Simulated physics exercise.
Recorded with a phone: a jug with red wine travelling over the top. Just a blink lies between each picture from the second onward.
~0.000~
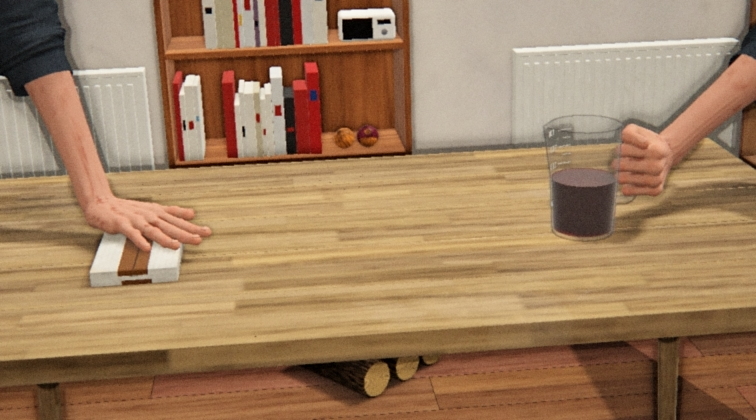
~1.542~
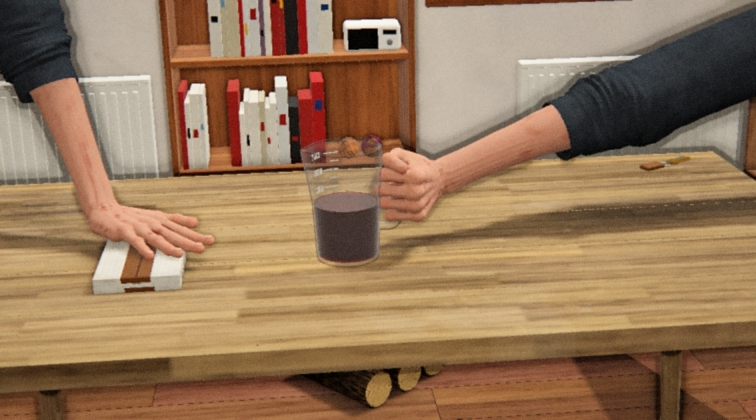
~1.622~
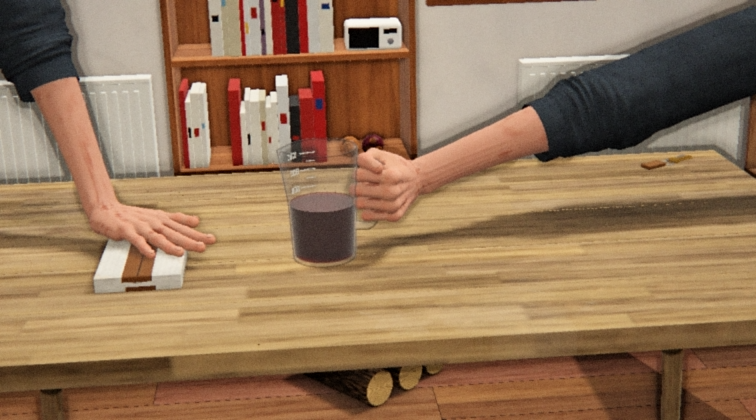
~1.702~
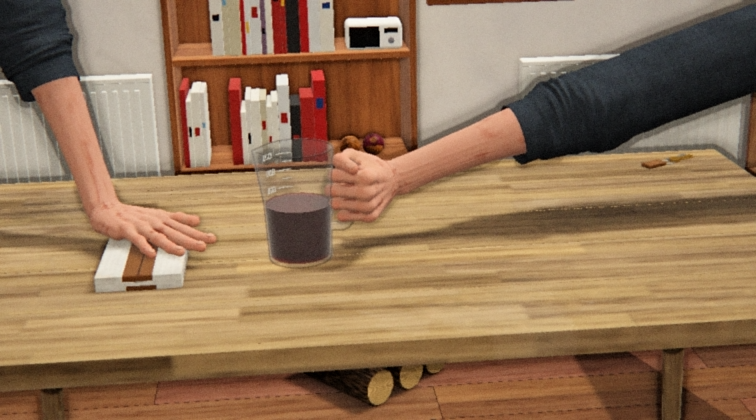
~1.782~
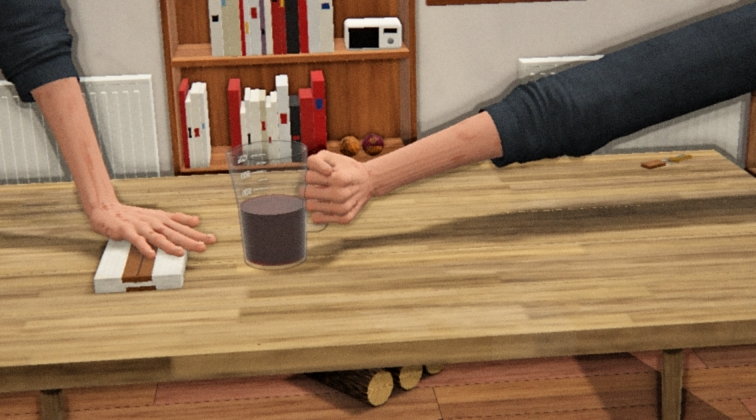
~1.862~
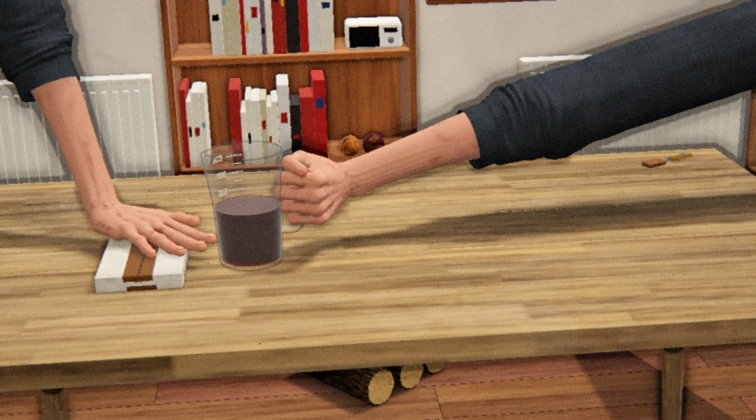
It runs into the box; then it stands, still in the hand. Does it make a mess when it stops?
No, it keeps it all in.
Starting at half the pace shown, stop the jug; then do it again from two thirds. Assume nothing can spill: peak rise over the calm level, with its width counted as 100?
Roughly 20 per cent, then 25 per cent.
After 2.0 s, the jug meets the box.
After 2.0 s, the red wine surges up the wall; the wave climbs under half way to the rim.
After 3.4 s, the jug stands at the box; nothing has left it.
